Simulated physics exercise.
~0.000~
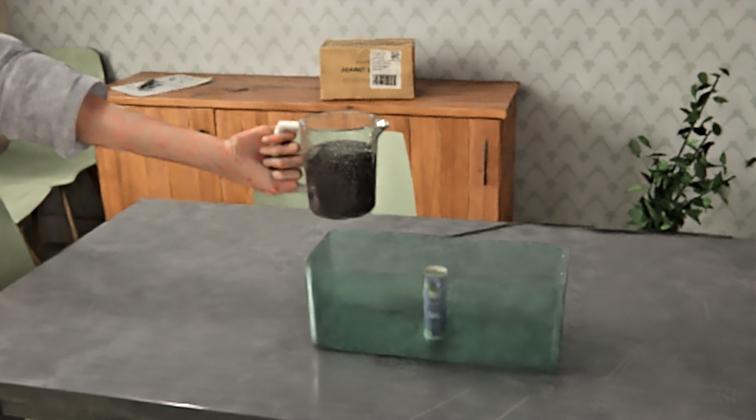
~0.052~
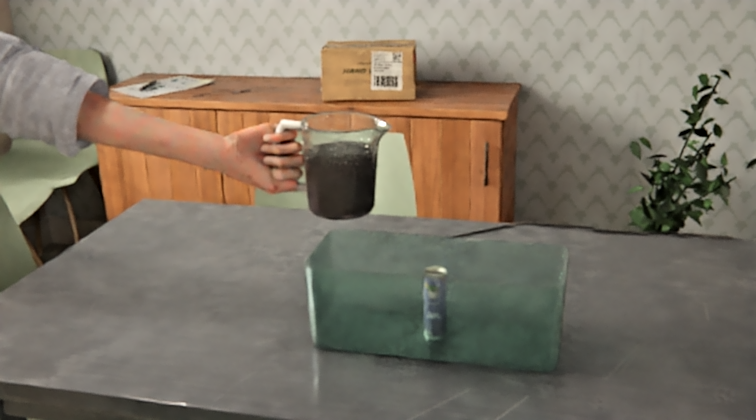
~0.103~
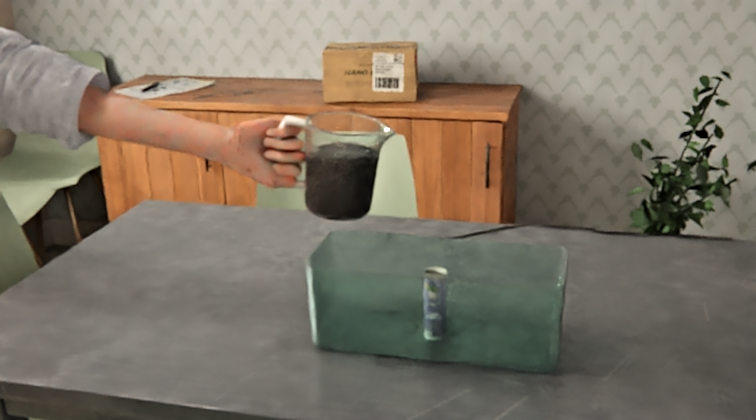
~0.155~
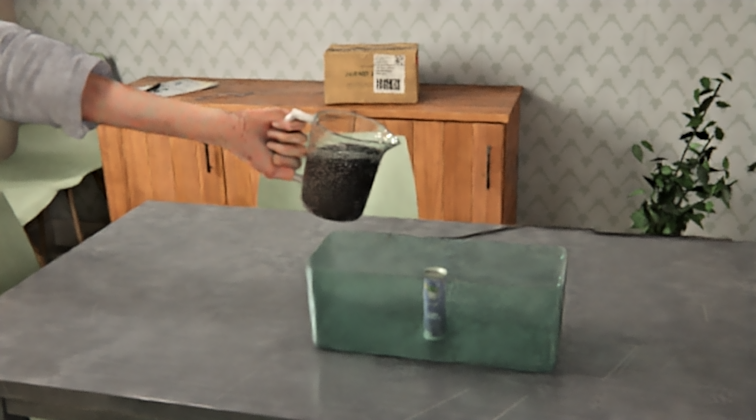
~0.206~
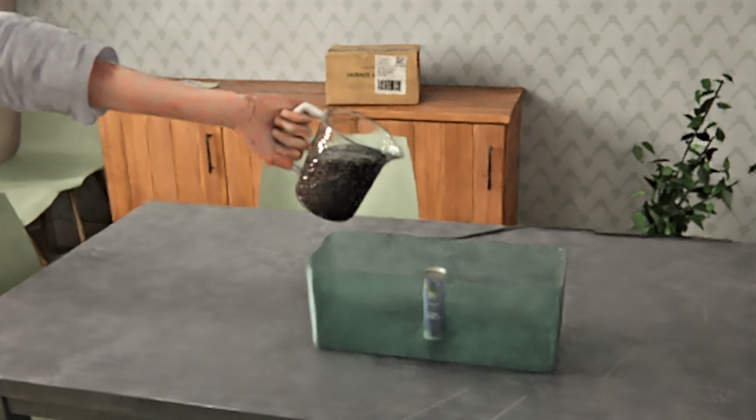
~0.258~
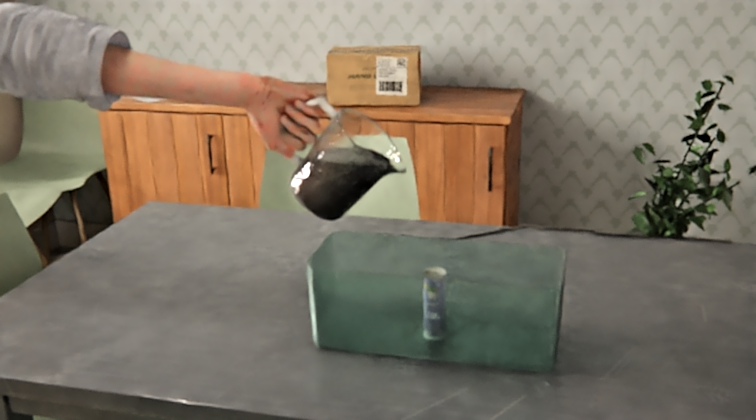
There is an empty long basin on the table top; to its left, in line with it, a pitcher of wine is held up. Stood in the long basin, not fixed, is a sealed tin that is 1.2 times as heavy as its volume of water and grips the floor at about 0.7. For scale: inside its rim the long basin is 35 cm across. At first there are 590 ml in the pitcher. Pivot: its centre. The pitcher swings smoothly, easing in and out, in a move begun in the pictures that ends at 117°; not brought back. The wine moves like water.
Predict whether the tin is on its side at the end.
The tin is on its side.
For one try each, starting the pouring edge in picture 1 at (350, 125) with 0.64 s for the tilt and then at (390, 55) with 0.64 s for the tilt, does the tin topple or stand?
Run one: It does not tip. Run two: It does not tip.
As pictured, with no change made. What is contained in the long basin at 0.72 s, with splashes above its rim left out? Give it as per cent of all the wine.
Some 86 percent of the total.
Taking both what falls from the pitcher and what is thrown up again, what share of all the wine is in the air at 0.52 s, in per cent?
Some 24 % is the figure.
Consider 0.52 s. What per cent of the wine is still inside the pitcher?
Portion remaining: Approx. 54 per cent.
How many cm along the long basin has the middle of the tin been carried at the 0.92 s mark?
Roughly 9 cm.
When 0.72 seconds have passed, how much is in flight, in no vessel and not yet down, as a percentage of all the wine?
About 7 % of the total.
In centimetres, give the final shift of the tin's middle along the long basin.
Looks like roughly 9.5 cm in total.
After 0.52 s the tilt is 108° and 54 per cent is still to pour; the tin stands where it began.
After 0.72 s the tilt is 117° and 7 per cent is still to pour; the tin leans 8°.
After 0.92 s the tilt is 117° and 0 per cent is still to pour; the tin lies on its side.
After 1.14 s the tilt is 117° and 0 per cent is still to pour; the tin lies on its side.
In the end the tin lies on its side.
